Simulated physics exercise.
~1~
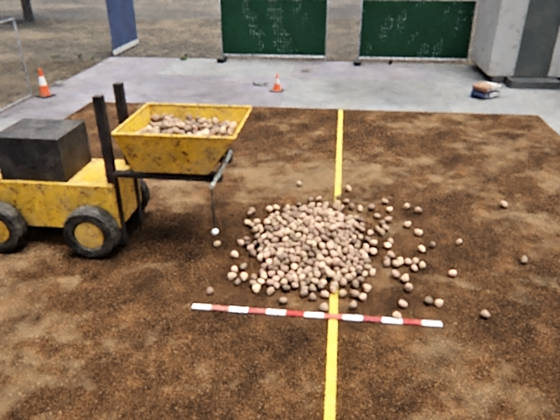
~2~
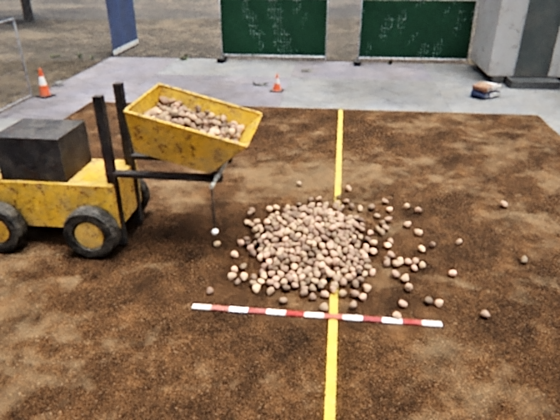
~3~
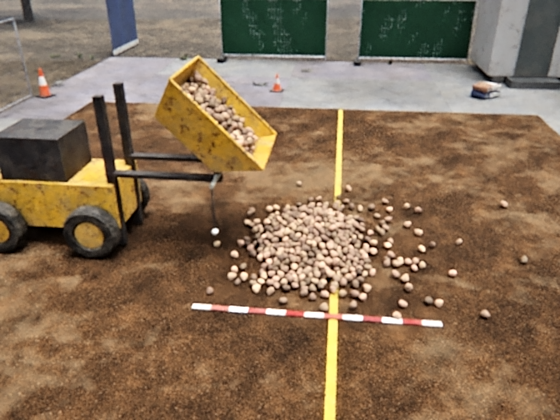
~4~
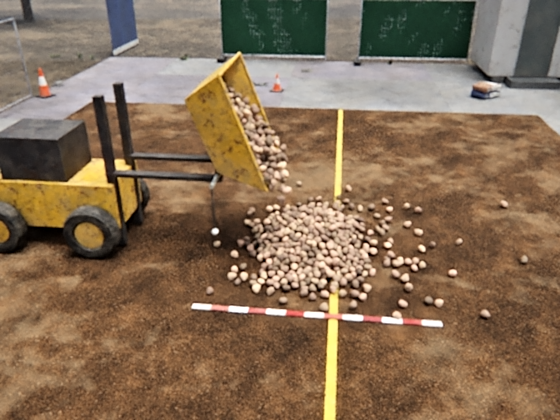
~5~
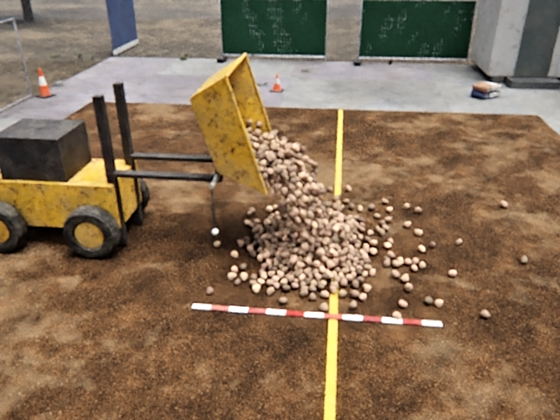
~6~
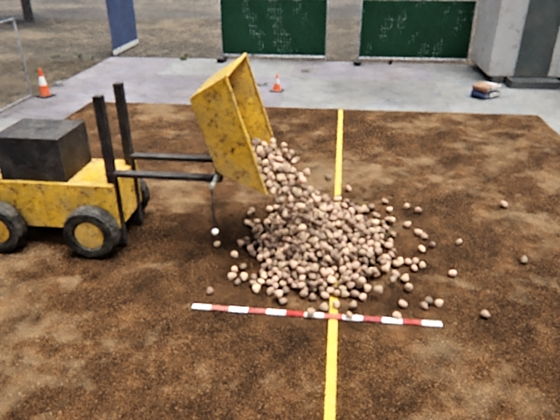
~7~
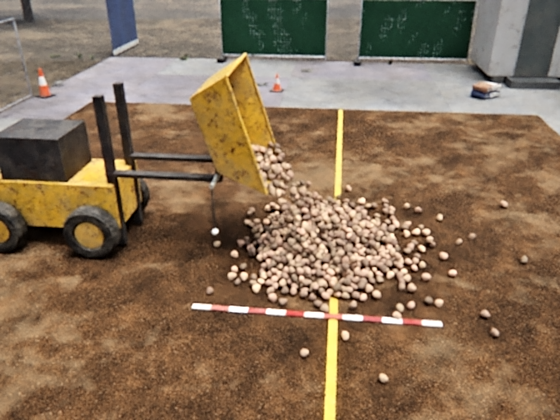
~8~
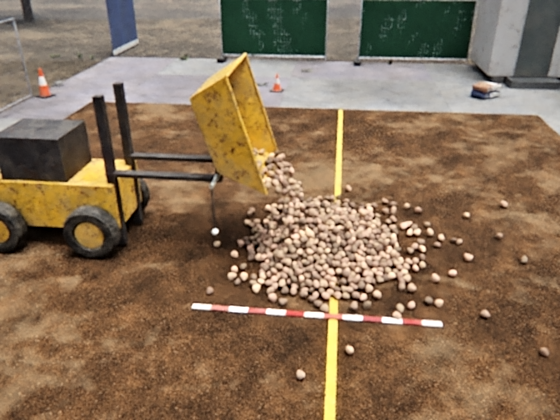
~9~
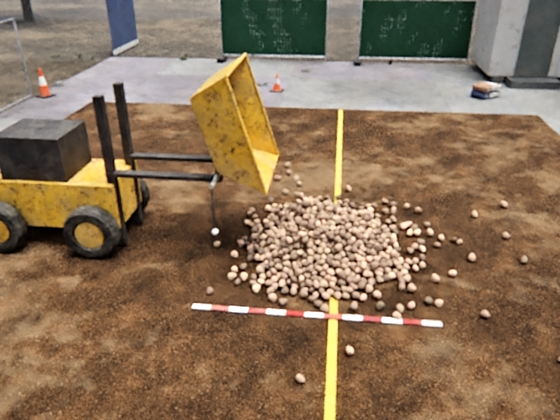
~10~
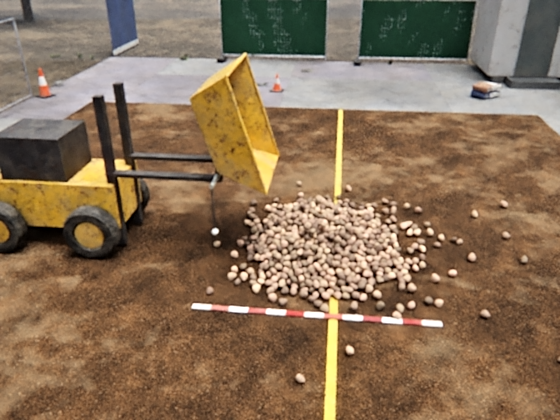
At first, a yellow fork truck on the left holds up a yellow skip full of rounded stones, beside a heap of similar stones lying across a painted yellow line. The skip tips steadily to the right, and the stones slide toward its lower edge. Once it is steeply tilted, they pour out onto the near side of the heap. The pile grows and spreads rightward over the line, while a few stones roll past the red and white staff. Finally the skip hangs empty and still tilted above a broader heap, with scattered stones lying at rest around it.
